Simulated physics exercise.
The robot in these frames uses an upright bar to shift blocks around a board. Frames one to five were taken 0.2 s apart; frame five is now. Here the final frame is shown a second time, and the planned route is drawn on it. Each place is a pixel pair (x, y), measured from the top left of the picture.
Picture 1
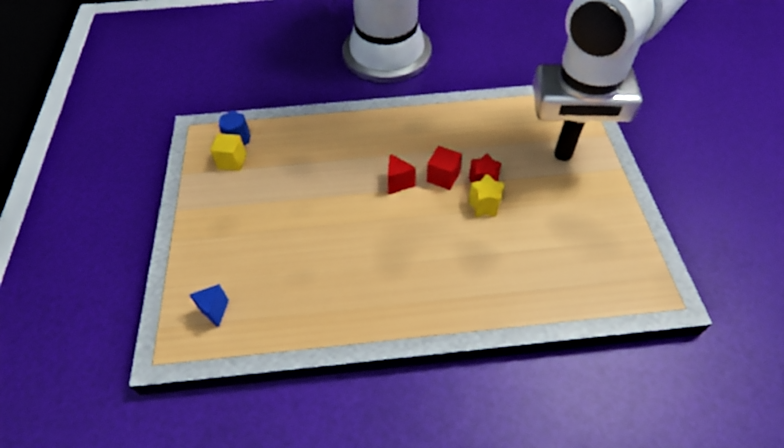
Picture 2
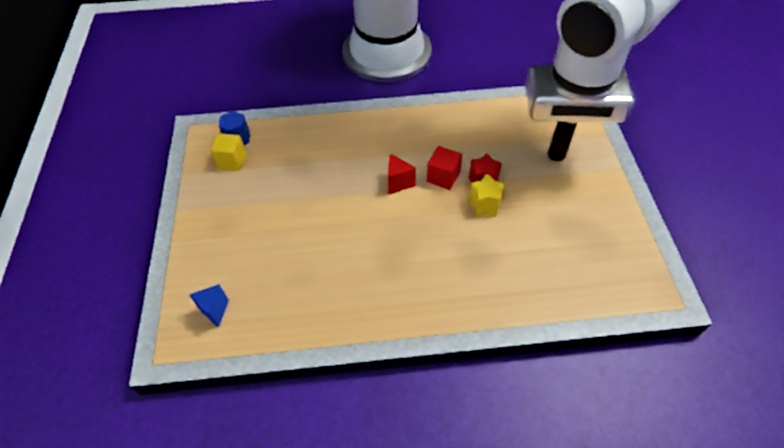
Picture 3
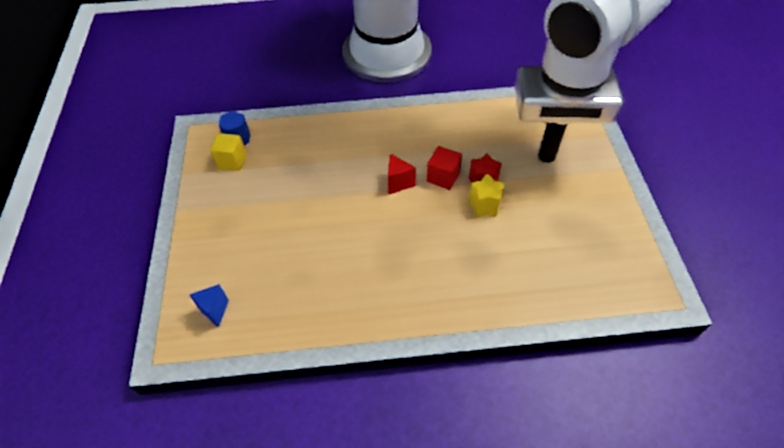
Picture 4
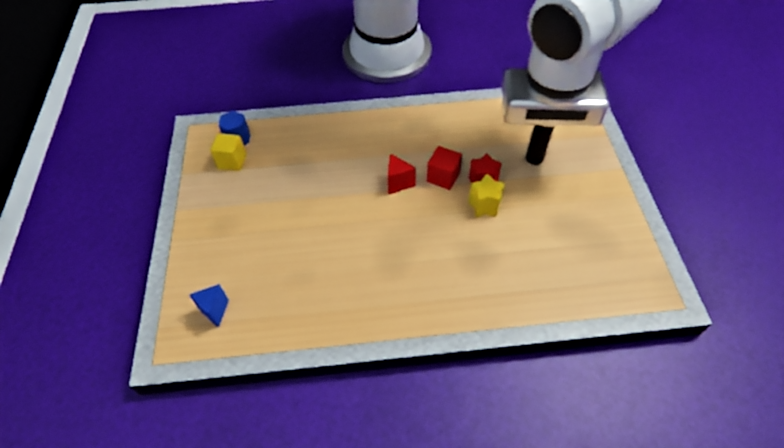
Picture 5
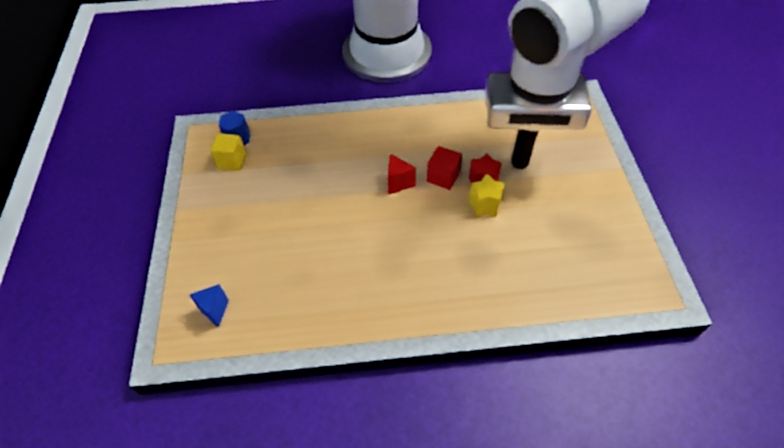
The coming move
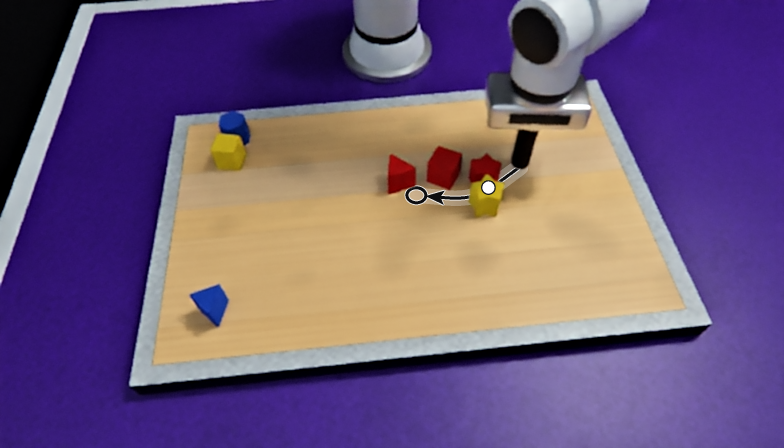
Robot arm with a black bar moving slowly left across a wooden board, nearing a red star-shaped block while all blocks stay still.
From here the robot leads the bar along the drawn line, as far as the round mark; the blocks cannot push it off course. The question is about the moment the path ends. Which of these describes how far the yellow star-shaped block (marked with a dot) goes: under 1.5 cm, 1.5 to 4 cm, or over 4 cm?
Between 1.5 and 4 cm.
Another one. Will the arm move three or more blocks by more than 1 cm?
I'd say yes.
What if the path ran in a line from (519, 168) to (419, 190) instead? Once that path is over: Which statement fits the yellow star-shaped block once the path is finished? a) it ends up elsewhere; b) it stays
Option a.
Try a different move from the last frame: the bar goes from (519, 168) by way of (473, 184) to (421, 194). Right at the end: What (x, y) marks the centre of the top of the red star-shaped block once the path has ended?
If I read the scene right, the answer is (410, 189).
Path on the board, from (519, 168) over (492, 188) and (456, 198) to (416, 195); the dot is on the yellow star-shaped block.
The first path, step by step. One third of the way, bar (492, 183); red star-shaped block (471, 168), turned 35° clockwise; yellow star-shaped block (482, 191), turned 45° anticlockwise.
Two thirds of the way, bar (456, 193); red square piece (431, 152), turned 45° clockwise; red star-shaped block (438, 171), turned 85° clockwise; yellow star-shaped block (473, 200), turned 100° anticlockwise.
At the end, bar (417, 190); red triangle (385, 161), turned 40° anticlockwise; red square piece (422, 143), turned 80° clockwise; red star-shaped block (411, 162), turned 120° clockwise; yellow star-shaped block (473, 200), turned 100° anticlockwise.
